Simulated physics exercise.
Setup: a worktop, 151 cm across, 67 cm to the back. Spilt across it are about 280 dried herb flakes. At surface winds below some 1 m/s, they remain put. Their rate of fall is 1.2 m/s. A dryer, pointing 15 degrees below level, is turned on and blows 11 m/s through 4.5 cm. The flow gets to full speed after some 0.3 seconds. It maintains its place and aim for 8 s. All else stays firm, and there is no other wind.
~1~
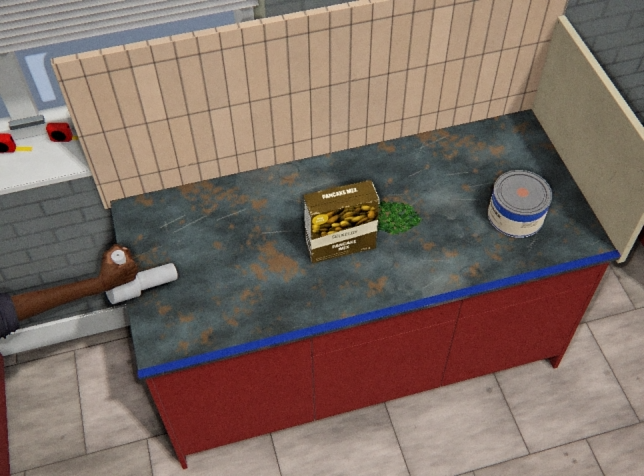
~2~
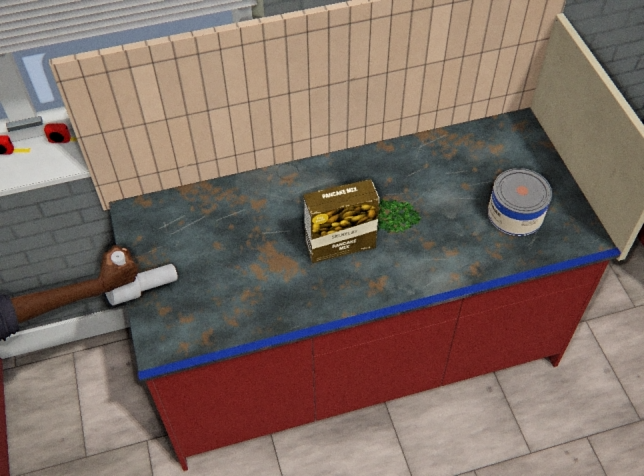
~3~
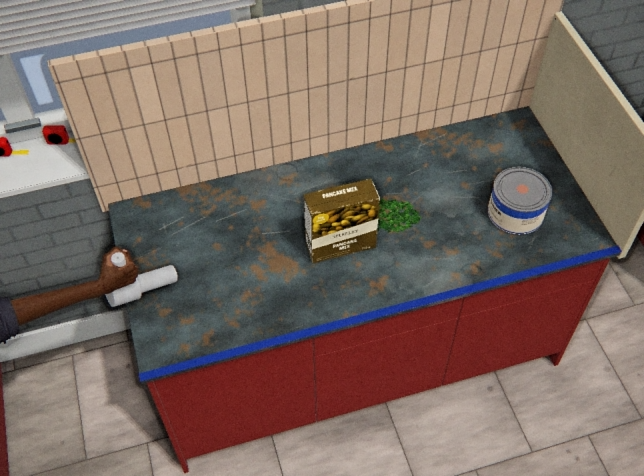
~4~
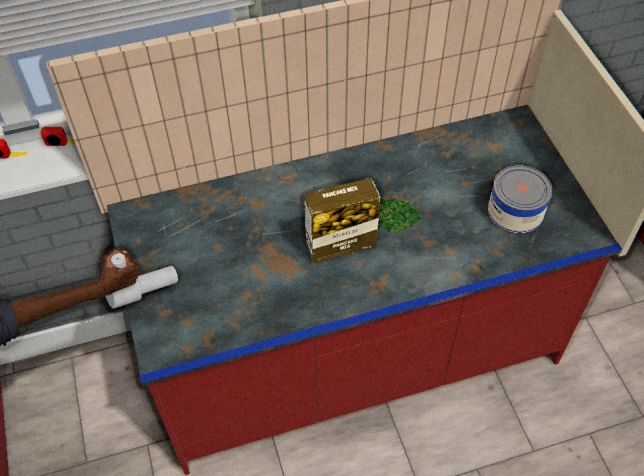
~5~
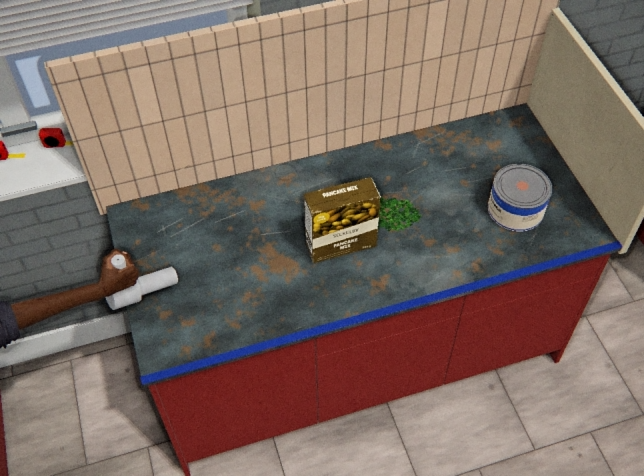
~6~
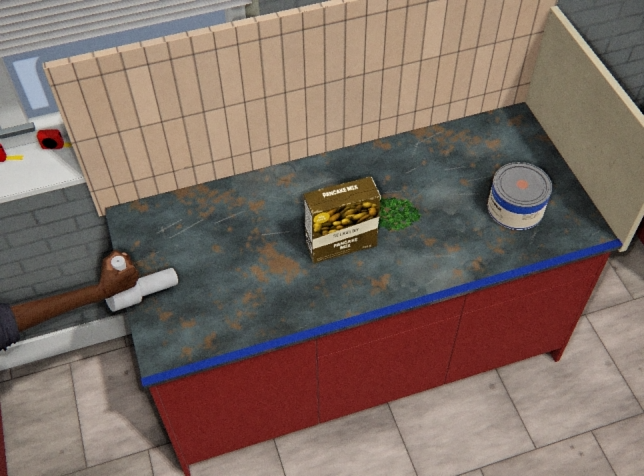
A hand holds a white dryer at the counter's left while the green flakes stay still.
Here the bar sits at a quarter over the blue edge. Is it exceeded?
The quarter mark is passed.
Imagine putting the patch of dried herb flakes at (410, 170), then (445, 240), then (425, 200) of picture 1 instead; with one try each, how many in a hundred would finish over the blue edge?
About 50, 0 and 80 in a hundred, in that order.
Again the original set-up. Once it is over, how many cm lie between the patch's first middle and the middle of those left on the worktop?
Distance: Approx. 30 cm.
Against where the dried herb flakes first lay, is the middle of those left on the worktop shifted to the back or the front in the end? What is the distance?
Drift: Forward direction, about 10 cm.
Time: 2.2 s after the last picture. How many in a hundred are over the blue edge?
Share: Approx. 30 %.
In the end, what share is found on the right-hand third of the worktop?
Something close to 40 % ends up there.
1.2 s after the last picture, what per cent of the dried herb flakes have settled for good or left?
I reckon around 1 per cent.
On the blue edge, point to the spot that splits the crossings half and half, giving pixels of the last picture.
Near (621, 246).
Then, 1.2 s after the last picture, 99 % are on the move or not yet settled, 0 % are over the blue edge; the middle of those still in play is near (576, 180).
Then, 2.2 s after the last picture, 74 % are on the move or not yet settled, 29 % are over the blue edge; the middle of those still in play is near (487, 205).
Then, 4.1 s after the last picture, 46 % are on the move or not yet settled, 46 % are over the blue edge; the middle of those still in play is near (491, 215).
Then, 7.7 s after the last picture, at the end, 56 % are over the blue edge; the middle of those still in play is near (489, 218).
